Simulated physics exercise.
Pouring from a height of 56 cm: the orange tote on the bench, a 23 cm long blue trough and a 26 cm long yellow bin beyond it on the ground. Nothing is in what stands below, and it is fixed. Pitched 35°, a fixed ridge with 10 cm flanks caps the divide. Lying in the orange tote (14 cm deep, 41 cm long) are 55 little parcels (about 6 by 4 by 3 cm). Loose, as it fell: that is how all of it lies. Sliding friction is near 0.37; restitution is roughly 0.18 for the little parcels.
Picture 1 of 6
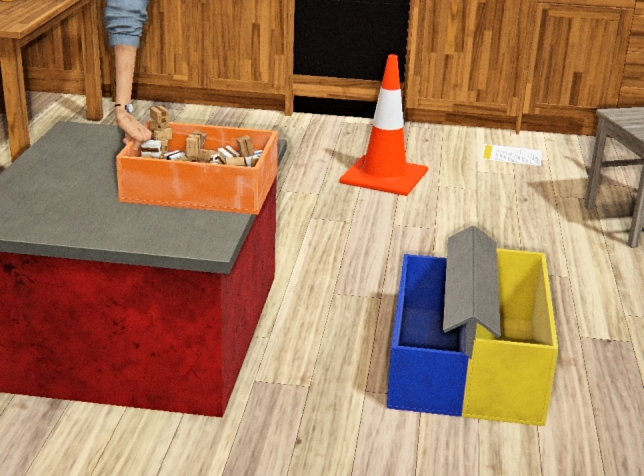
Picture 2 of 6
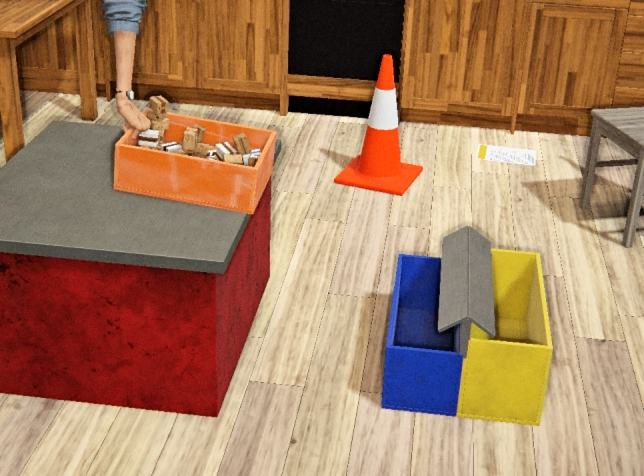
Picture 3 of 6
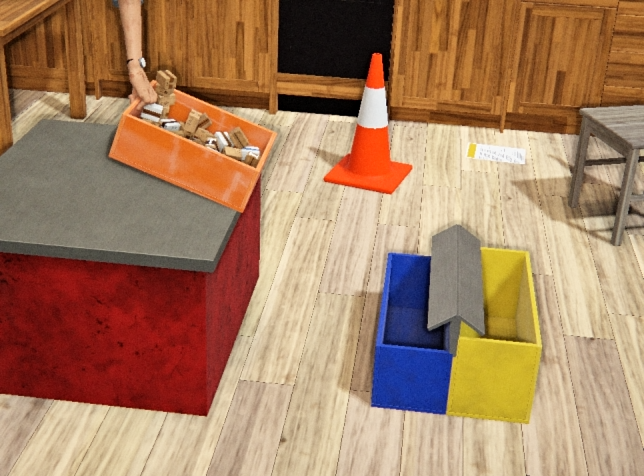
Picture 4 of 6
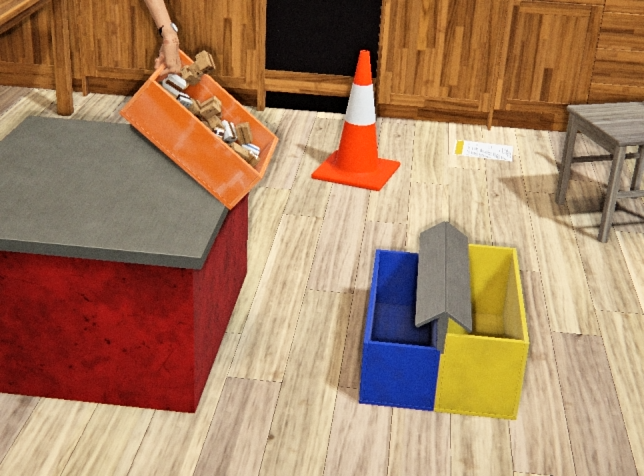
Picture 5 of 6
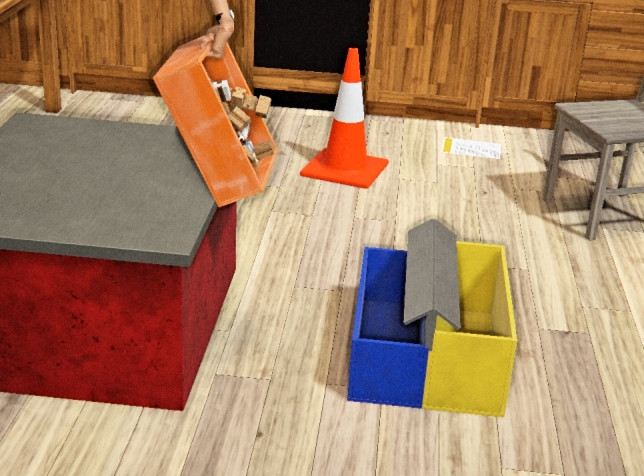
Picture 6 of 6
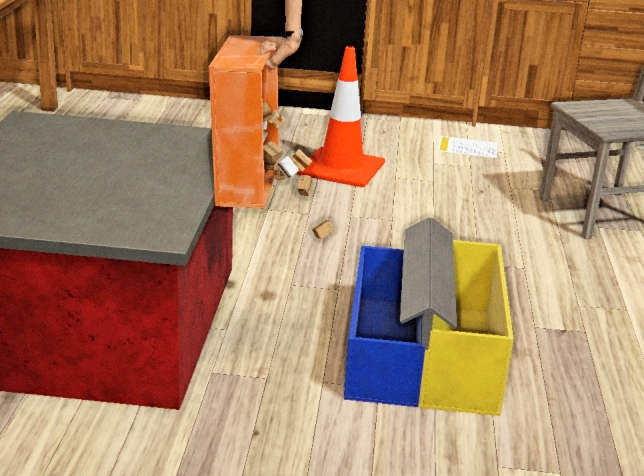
At first, an orange tote full of small parcels sits level on a gray-topped red bench, a hand at its far end. The hand lifts that end, tilting the tote steeply until it stands nearly upright, and several parcels tumble out above the floor near the blue trough and yellow bin.
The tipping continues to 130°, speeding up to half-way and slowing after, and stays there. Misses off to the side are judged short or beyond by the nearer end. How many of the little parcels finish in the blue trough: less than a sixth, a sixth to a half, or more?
Expect under a sixth of the load in the blue trough.
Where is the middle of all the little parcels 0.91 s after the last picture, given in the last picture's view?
Roughly at pixel (316, 339).
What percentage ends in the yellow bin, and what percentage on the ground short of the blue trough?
I'd put it at about 0 percent, then about 95 percent.
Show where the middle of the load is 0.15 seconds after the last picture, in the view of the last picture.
Roughly at pixel (263, 165).
Then, 0.15 s after the last picture, tilt 106°; 44 still in the orange tote, 1 on the ground short of the blue trough and 10 in the air.
Then, 0.33 s after the last picture, tilt 123°; 28 still in the orange tote, 9 on the ground short of the blue trough and 18 in the air.
Then, 0.58 s after the last picture, tilt 130°; 1 still in the orange tote, 1 in the blue trough, 29 on the ground short of the blue trough and 24 in the air.
Final count (0.91 s after the last picture), 2 in the blue trough and 53 on the ground short of the blue trough. Asked share, 2 of 55, 4 per cent.
